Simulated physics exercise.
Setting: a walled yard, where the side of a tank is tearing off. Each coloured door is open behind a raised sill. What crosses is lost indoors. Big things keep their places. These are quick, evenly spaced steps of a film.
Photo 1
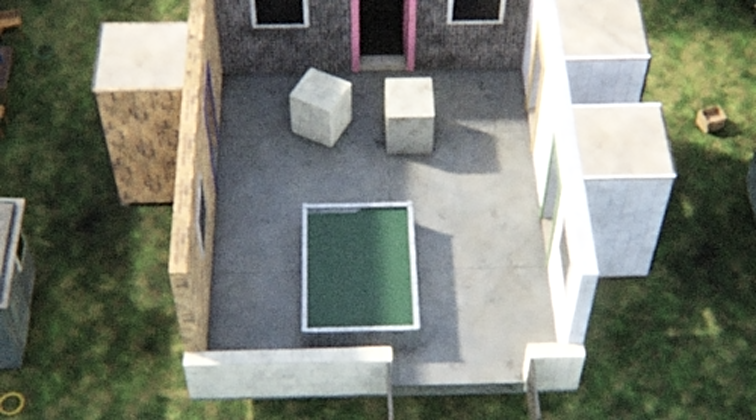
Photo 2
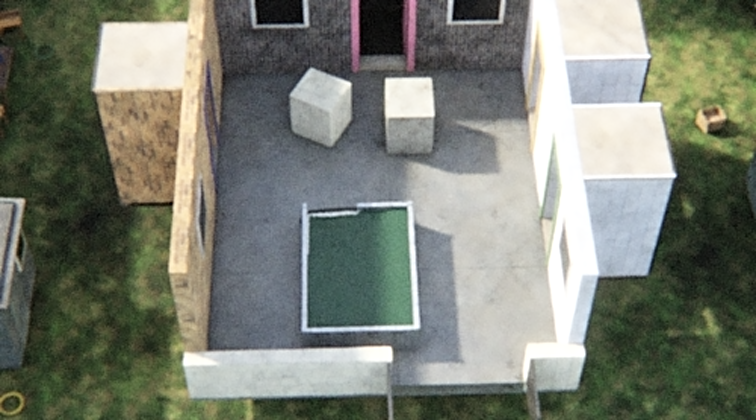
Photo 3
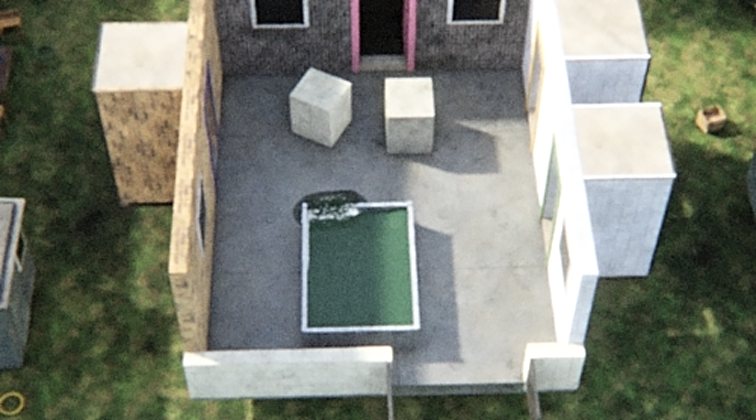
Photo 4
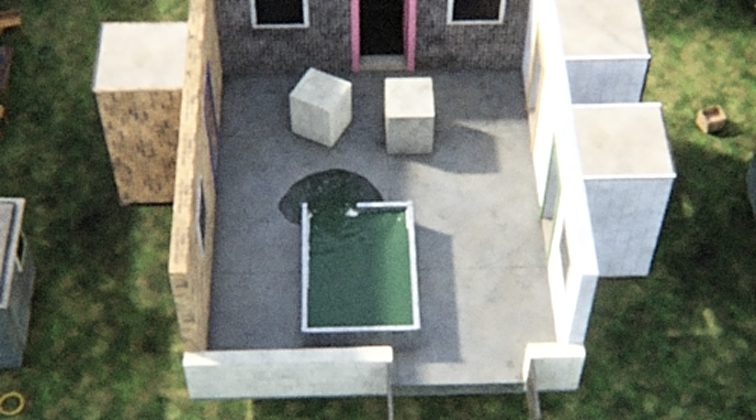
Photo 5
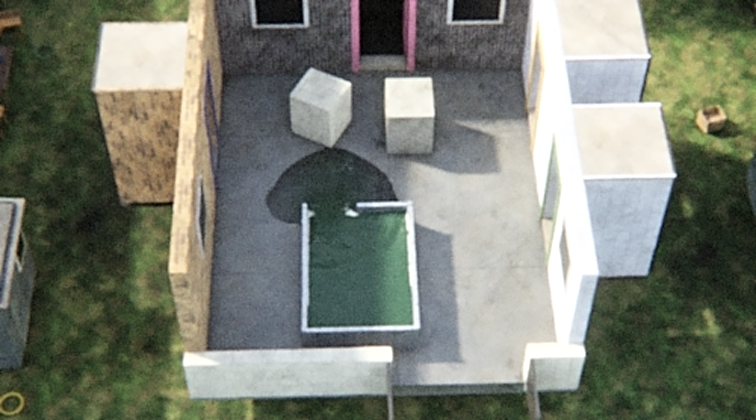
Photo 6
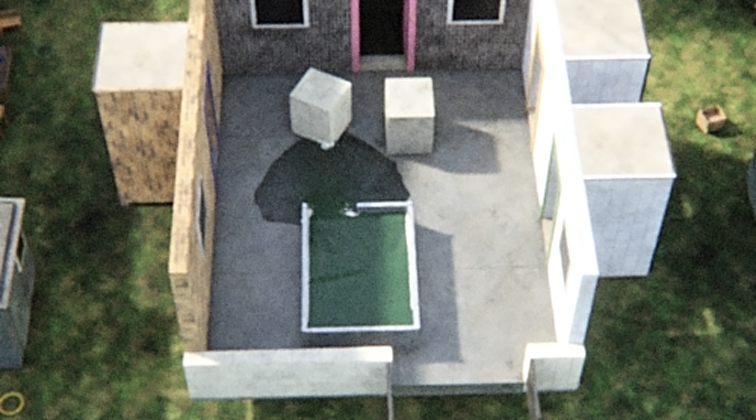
Green water poured out through a gap in the far side of an open tank in a walled yard, then spread in a widening dark pool across the gray floor toward two pale blocks.
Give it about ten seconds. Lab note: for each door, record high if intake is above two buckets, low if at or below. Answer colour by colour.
Blue door: High; green door: Low; yellow door: Low; pink door: Low.
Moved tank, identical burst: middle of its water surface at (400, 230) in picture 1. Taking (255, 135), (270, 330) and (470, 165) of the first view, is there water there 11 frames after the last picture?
In that order: Reached by the flood, not reached, reached by the flood.
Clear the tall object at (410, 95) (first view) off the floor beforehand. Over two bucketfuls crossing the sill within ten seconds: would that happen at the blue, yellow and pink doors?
I'd say the blue door crosses the mark, the yellow door remains below the mark and the pink door remains below the mark.
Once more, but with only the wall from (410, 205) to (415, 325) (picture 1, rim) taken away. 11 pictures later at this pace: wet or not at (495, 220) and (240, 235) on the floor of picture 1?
One after the other: Under water, not flooded.
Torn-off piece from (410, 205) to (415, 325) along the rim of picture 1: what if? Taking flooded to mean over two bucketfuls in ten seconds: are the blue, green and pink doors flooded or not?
Then: The blue door takes less, the green door floods, the pink door takes less.
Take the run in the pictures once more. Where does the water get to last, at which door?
That would be the green one.
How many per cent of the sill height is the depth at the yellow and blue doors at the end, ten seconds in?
Approx. 90 % then 180 %.
A moment on, water covers 20 % of the floor; the blue door not reached, the green door not reached, the yellow door not reached, the pink door not reached.
Next, water covers 30 % of the floor; the blue door under two buckets in, the green door not reached, the yellow door not reached, the pink door wet at the sill, nothing in.
Then, water covers 40 % of the floor; the blue door over two buckets in, the green door not reached, the yellow door not reached, the pink door under two buckets in.
Later, water covers 55 % of the floor; the blue door over two buckets in, the green door wet at the sill, nothing in, the yellow door wet at the sill, nothing in, the pink door under two buckets in.
In the end, water covers 95 % of the floor; the blue door far over two buckets in, the green door wet at the sill, nothing in, the yellow door wet at the sill, nothing in, the pink door under two buckets in.
